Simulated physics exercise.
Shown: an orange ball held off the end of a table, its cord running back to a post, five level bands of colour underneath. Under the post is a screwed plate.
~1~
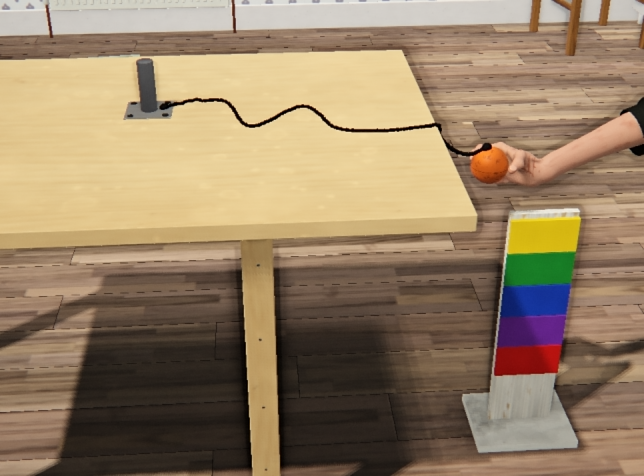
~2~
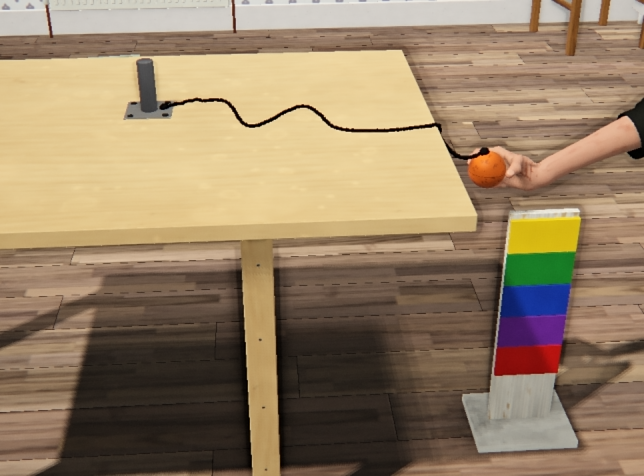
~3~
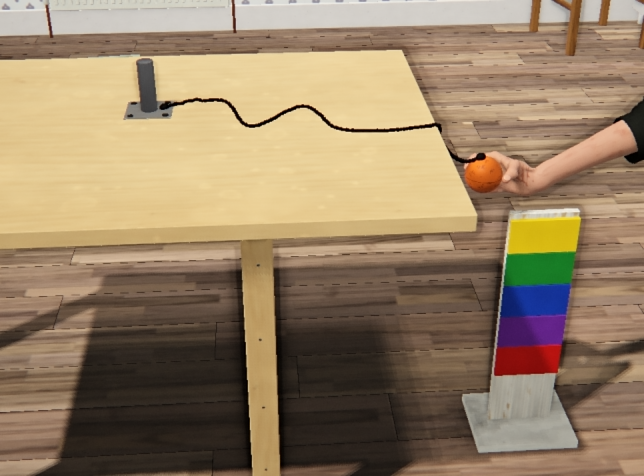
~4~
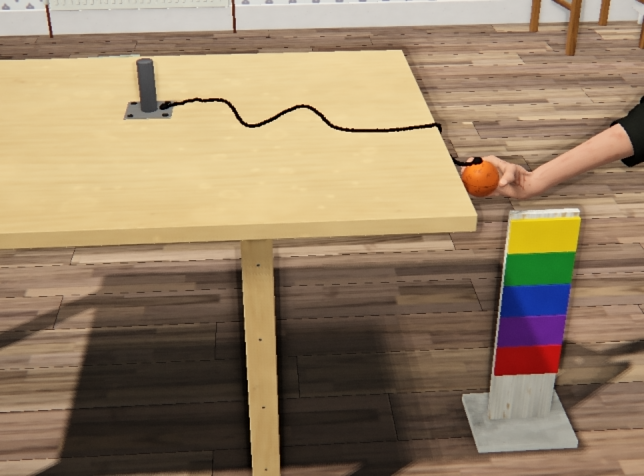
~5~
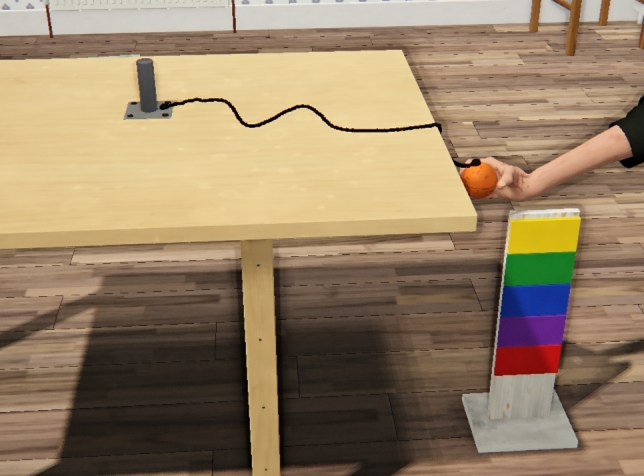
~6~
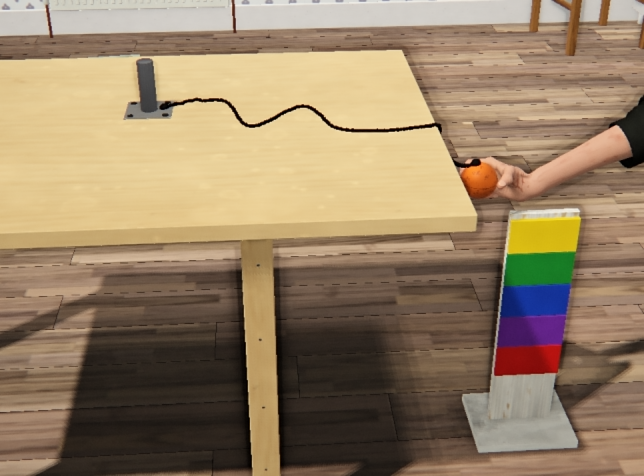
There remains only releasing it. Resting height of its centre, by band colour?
Blue.
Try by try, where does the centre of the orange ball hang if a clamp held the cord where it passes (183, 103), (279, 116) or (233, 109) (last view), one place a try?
That would be (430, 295) for the first, (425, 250) for the second and (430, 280) for the third.
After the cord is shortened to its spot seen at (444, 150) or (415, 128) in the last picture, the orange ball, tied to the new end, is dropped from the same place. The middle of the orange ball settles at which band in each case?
Per try - 1: Green; 2: Yellow.
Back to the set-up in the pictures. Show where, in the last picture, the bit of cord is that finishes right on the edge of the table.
You'll find it somewhere near (327, 122).
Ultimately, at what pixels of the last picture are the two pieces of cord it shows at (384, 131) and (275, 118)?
They end up at (434, 183) and (341, 116).
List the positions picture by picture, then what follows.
In the first frame, orange ball (490, 165); yellow (544, 237); green (540, 270); blue (536, 301); purple (532, 332); red (528, 361).
In the second frame, orange ball (487, 169); cord through (198, 99) (238, 118) (291, 110) (338, 128) (417, 128).
In the third frame, orange ball (484, 175).
In the fourth frame, orange ball (480, 179); cord through (198, 99) (238, 118) (291, 110) (338, 128) (417, 128).
In the fifth frame, orange ball (479, 181).
In the sixth frame, orange ball (479, 181); cord through (198, 99) (238, 118) (291, 110) (338, 128) (417, 128).
Soon after, ball near (418, 279); level with green.
Then, ball near (430, 296); level with blue.
At rest, ball near (428, 301); level with blue. The blue one.
